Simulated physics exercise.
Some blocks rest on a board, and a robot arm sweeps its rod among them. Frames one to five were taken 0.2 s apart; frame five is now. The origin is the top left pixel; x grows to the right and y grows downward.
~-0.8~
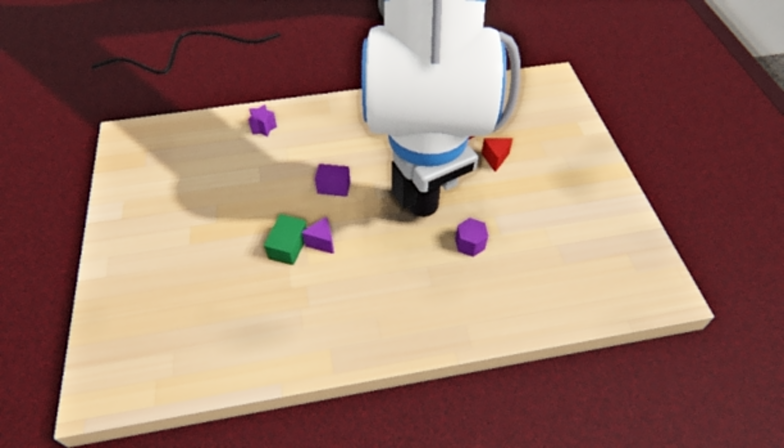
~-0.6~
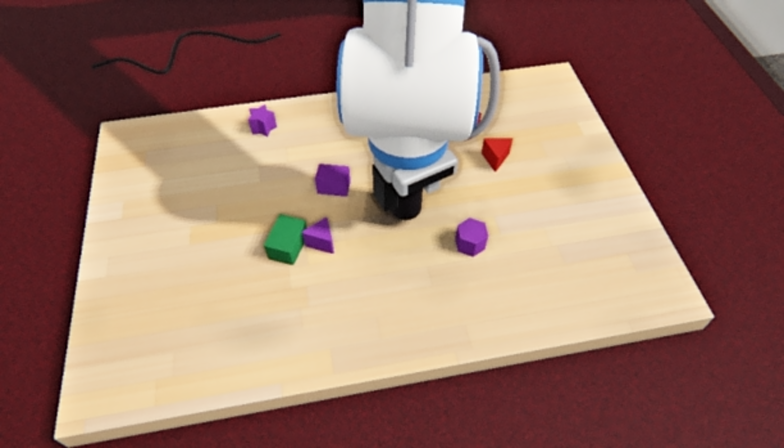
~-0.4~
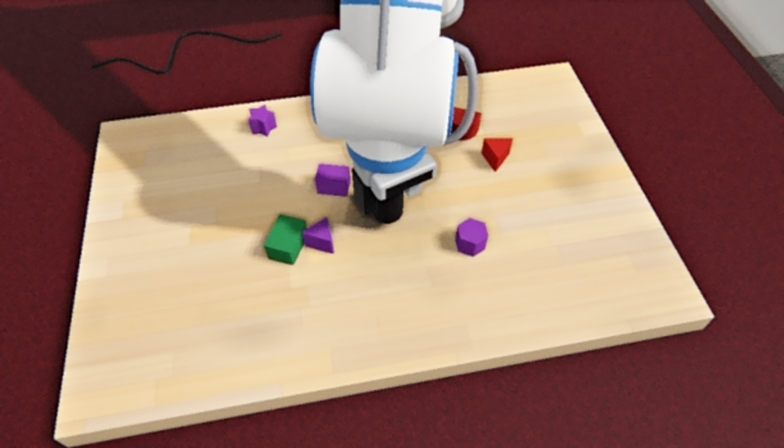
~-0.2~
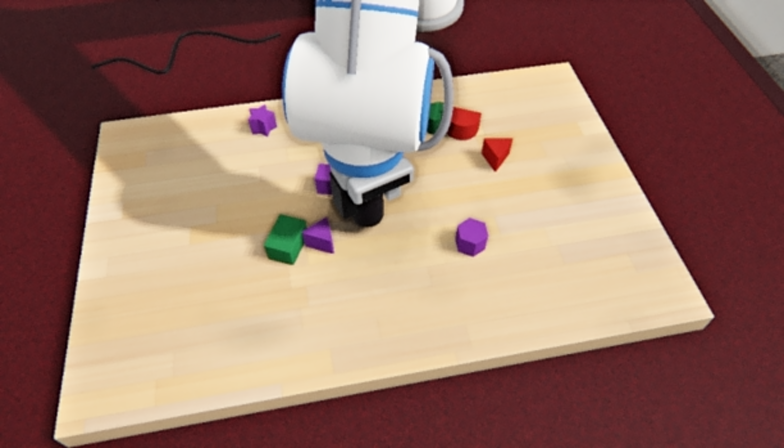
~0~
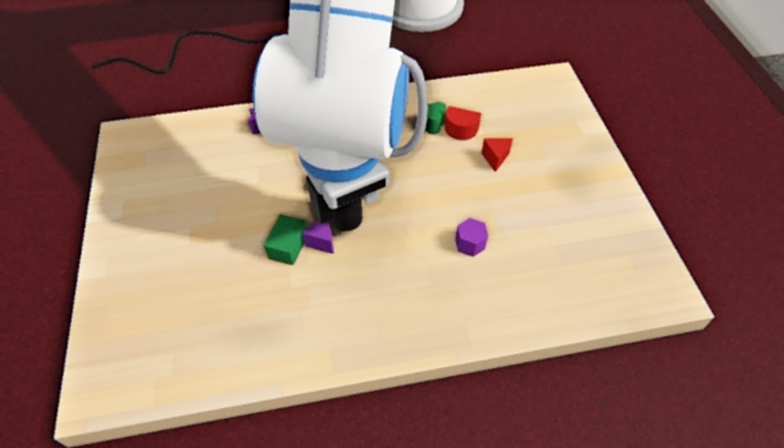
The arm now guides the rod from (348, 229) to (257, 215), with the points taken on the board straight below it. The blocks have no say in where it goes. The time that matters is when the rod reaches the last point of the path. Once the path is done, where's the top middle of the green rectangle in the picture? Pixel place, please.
Its top centre is at about (266, 235).
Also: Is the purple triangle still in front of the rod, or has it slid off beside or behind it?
Expect to find it next to or behind the rod.
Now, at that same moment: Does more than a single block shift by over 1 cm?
In short: Yes.
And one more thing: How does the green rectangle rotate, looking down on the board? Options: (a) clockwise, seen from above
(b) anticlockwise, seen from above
(b)
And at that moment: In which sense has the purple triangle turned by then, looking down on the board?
Anticlockwise.
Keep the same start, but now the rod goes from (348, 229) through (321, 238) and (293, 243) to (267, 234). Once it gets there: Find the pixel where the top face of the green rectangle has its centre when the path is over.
My best guess is (238, 238).
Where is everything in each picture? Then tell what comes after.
In the first frame, lower end of the rod (423, 206), tops of blocks, green rectangle (285, 233), purple triangle (320, 230), purple rectangle (332, 172).
In the second frame, rod (406, 209), blocks as before.
In the third frame, rod (388, 212), blocks as before.
In the fourth frame, rod (368, 216), blocks as before.
In the fifth frame, rod (347, 220), green rectangle (285, 233), purple triangle (320, 230), purple rectangle hidden.
The first path, step by step. One third of the way, rod (315, 215); purple triangle (309, 233), turned 45° anticlockwise.
Two thirds of the way, rod (284, 210); green rectangle (269, 235), turned 55° anticlockwise; purple triangle (308, 233), turned 45° anticlockwise.
At the end, rod (254, 206); green rectangle (266, 235), turned 65° anticlockwise; purple triangle (308, 233), turned 45° anticlockwise; purple rectangle not moved.
